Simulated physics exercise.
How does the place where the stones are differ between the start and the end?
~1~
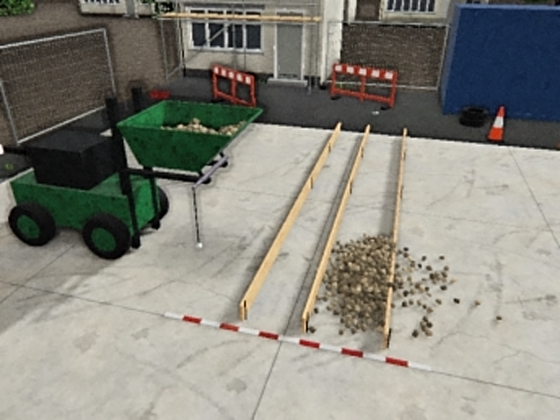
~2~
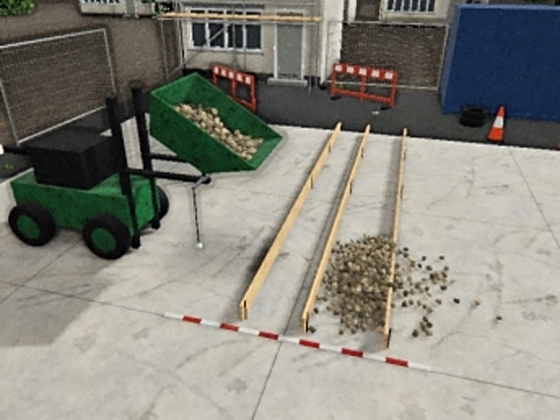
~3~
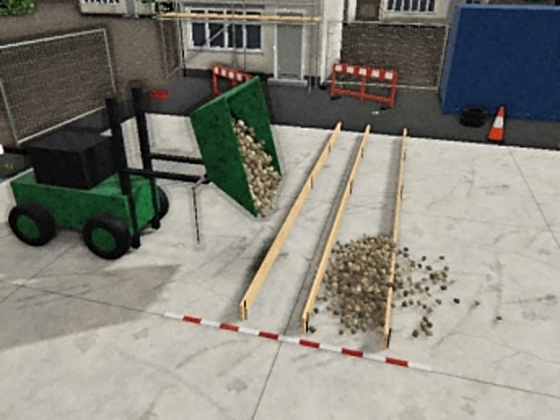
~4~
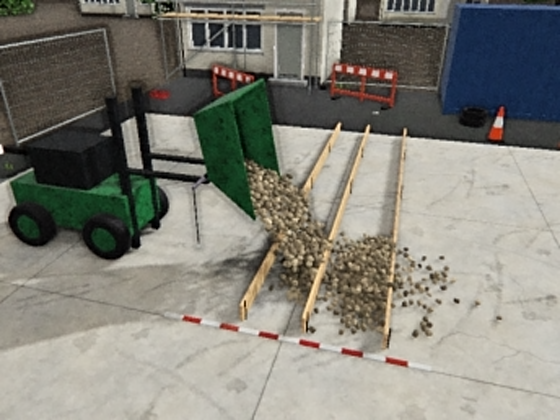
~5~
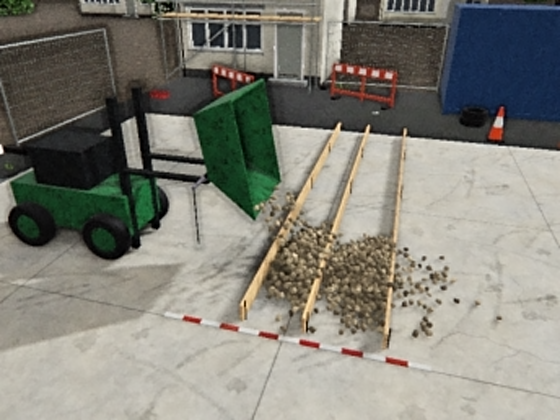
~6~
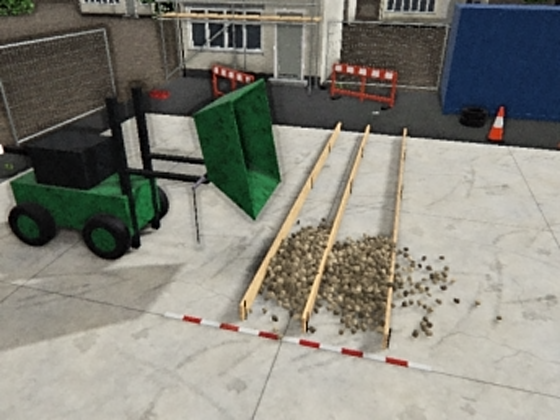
At the start some of the stones are up in the green skip and the rest lie in a heap around the right-hand planks. By the end they are all on the ground, so as a whole they sit lower and further right, in one spread across the planks.
Concrete yard with a green forklift tipping its skip, stones sliding among planks against an earlier heap until the skip hangs empty.
